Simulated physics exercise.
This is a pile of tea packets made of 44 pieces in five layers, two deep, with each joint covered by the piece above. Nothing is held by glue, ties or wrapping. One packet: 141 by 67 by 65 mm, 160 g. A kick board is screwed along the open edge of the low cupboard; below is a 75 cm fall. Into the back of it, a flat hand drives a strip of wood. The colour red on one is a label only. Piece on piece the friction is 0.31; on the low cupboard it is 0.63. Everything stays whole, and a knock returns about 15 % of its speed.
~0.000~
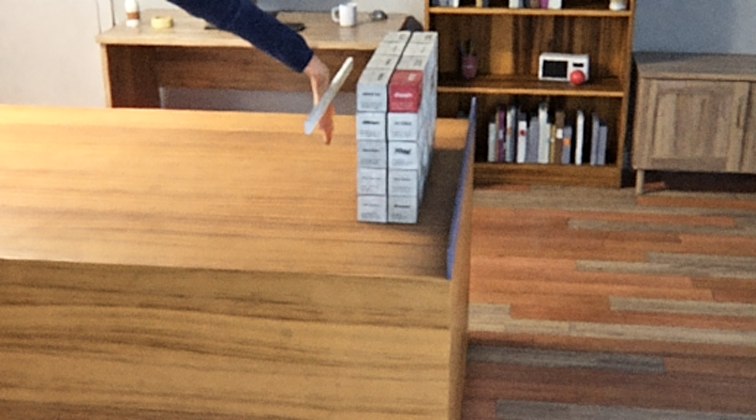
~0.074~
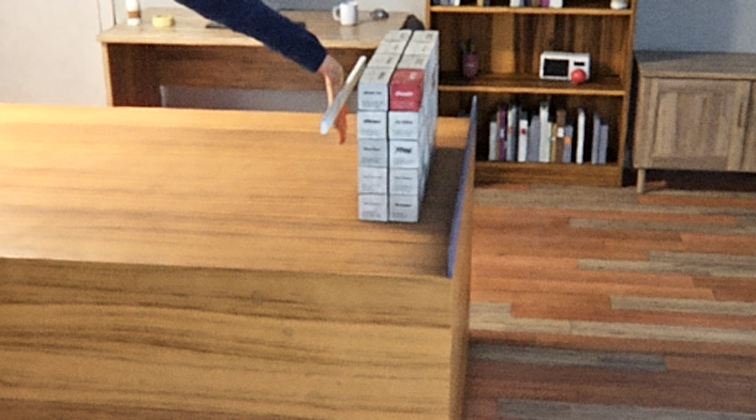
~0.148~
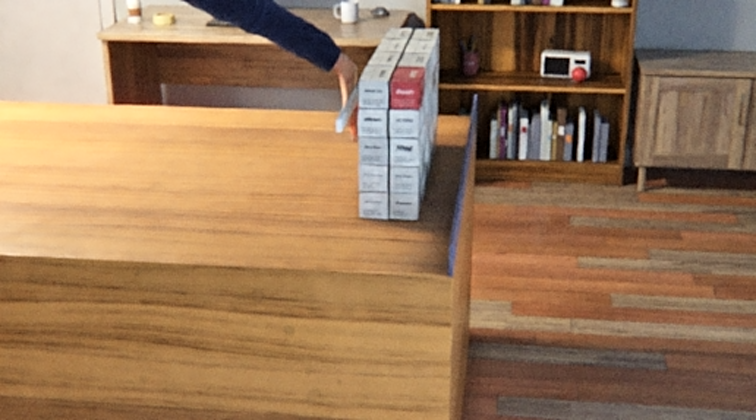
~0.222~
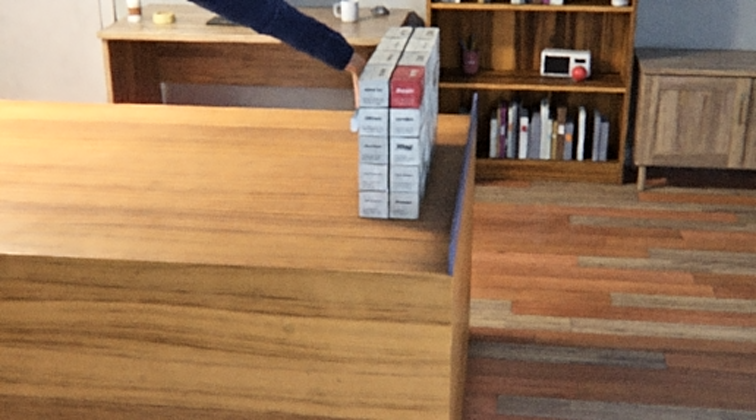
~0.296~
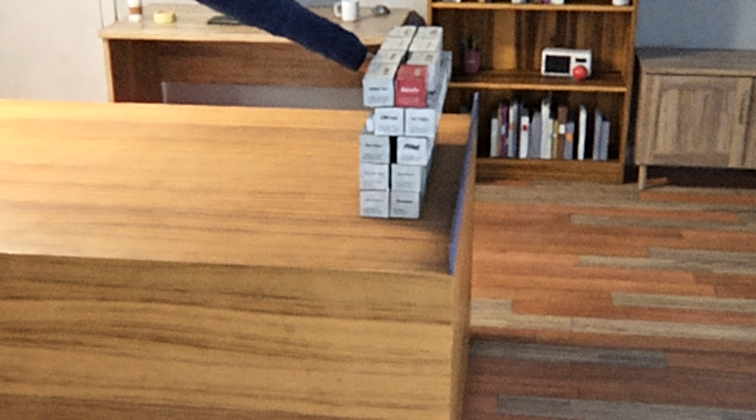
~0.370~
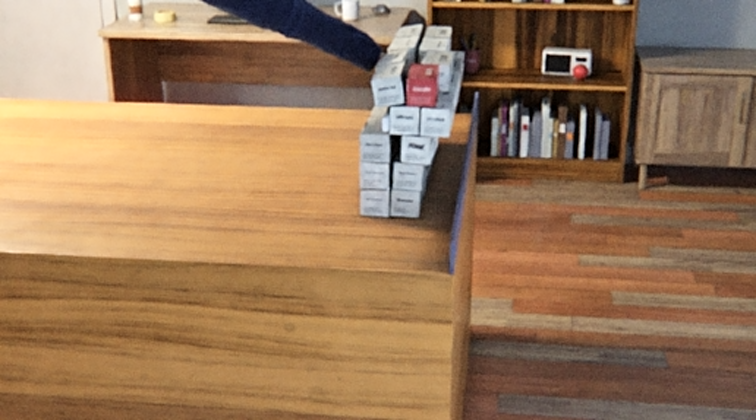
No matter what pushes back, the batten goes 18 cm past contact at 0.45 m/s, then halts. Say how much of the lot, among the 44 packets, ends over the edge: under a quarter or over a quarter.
The share ending over the edge is upwards of a quarter.
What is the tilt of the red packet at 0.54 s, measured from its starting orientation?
Around 30° from its start.
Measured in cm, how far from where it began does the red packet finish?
Red - moved 136 cm.
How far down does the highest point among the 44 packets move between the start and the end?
Around 11 centimetres.
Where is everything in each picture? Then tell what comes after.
In the first picture (we follow the side turned to the camera), batten (307, 128) 10 cm from the stack; red packet (403, 99); no piece has moved.
In the second picture, batten (323, 127) 7 cm from the stack; red packet (404, 97).
In the third picture, batten (339, 126) 32 mm from the stack; red packet (405, 96).
In the fourth picture, batten (354, 125) 1 mm in; red packet (405, 94).
In the fifth picture, batten (369, 125) 34 mm in; red packet (410, 94) displaced 7 mm; 19 stirred so far.
In the sixth picture, batten (385, 125) 7 cm in; red packet (422, 93) displaced 32 mm; steepest lean 18°, the packet at (392, 57); 22 stirred so far.
Around 0.54 s, none of the 44 packets over the edge, 29 disturbed; red packet tipped 30°, 26 mm lower.
Around 0.76 s, 8 of the 44 packets over the edge; red packet on its side.
Around 1.12 s, 18 of the 44 packets over the edge; red packet on its side.
Finally (1.9 s), 18 of the 44 packets over the edge; red packet 1.01 m lower. That is 41 per cent.
